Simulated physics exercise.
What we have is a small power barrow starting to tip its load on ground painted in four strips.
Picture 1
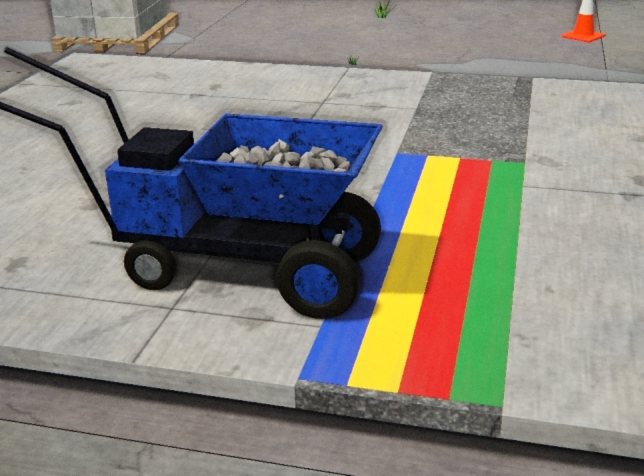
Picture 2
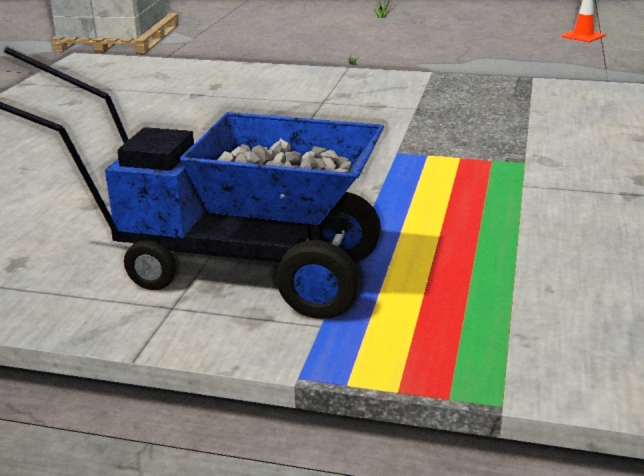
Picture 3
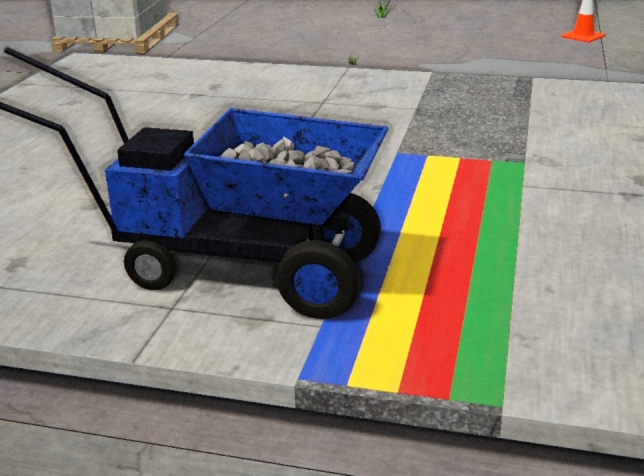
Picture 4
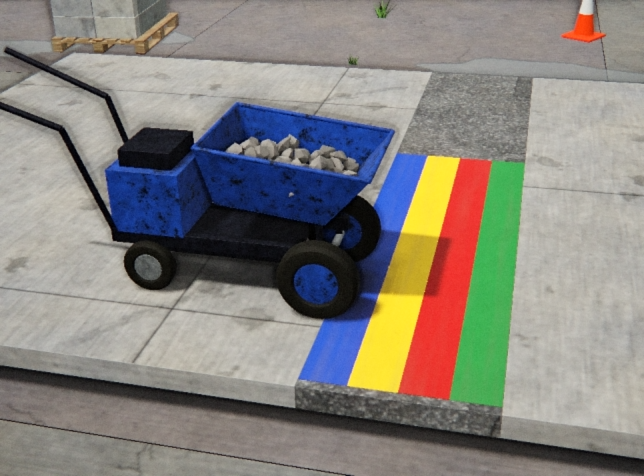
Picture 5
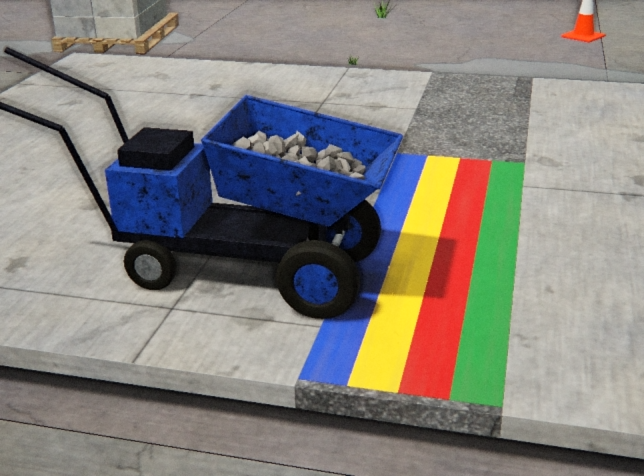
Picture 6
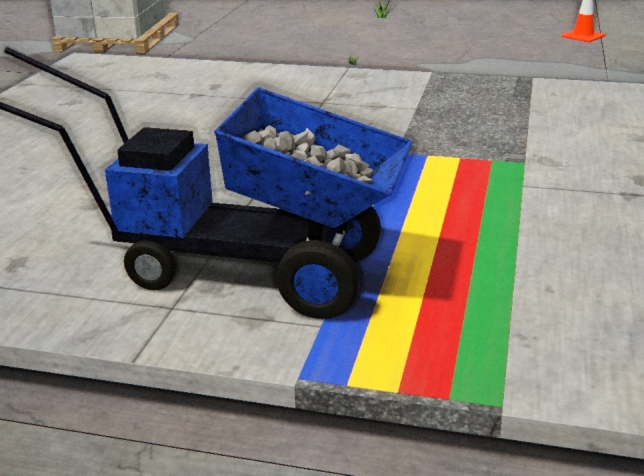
On a paved slab of pale concrete, seen from above and to one side by a camera that stays still, four painted strips run side by side. A blue power barrow loaded with grey broken stones stands at left, its front wheel by the blue strip, with yellow, red and green beyond and an orange cone behind. The skip starts level, then its rear rises steadily and it tilts towards the right, while the wheels stay put.
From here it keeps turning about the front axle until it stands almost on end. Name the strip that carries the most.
The heap favours the green strip.
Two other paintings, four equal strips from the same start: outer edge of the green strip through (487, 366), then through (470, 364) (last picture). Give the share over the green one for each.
About 30 and 20 per cent.
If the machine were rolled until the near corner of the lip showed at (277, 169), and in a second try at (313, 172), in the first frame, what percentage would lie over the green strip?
About 10 and 20 per cent.
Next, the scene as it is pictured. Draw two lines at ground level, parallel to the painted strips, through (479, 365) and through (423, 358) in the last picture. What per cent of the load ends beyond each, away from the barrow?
Near 40 % and 70 %.
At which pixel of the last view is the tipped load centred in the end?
Close to (499, 297).
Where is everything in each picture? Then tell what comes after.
Lip of the skip at (355, 175), level; top of the load at (270, 169), broken stones; blue strip at (338, 343); yellow strip at (385, 349); red strip at (432, 355); green strip at (481, 361), in the first picture.
Lip of the skip at (357, 176), level; top of the load at (271, 168), in the second picture.
Lip of the skip at (362, 178), tipped barely; top of the load at (274, 167), in the third picture.
Lip of the skip at (369, 182), tipped a little; top of the load at (262, 154), in the fourth picture.
Lip of the skip at (379, 187), tipped a little; top of the load at (270, 150), in the fifth picture.
Lip of the skip at (389, 194), tipped clearly; top of the load at (266, 151); blue strip at (338, 343); yellow strip at (385, 349); red strip at (432, 355); green strip at (481, 361), in the sixth picture.
Soon, skip tipped steeply; all in the skip.
A while on, skip tipped right over; most in the skip; a small part over the red strip; a small part over the green strip; a stray few off the paint.
Towards the end, skip tipped right over; about a third in the skip; a small part over the red strip; about a third over the green strip; about a quarter off the paint.
Finally, skip tipped right over; about a third in the skip; none over the blue strip; none over the yellow strip; a small part over the red strip; about a third over the green strip; about a quarter off the paint.
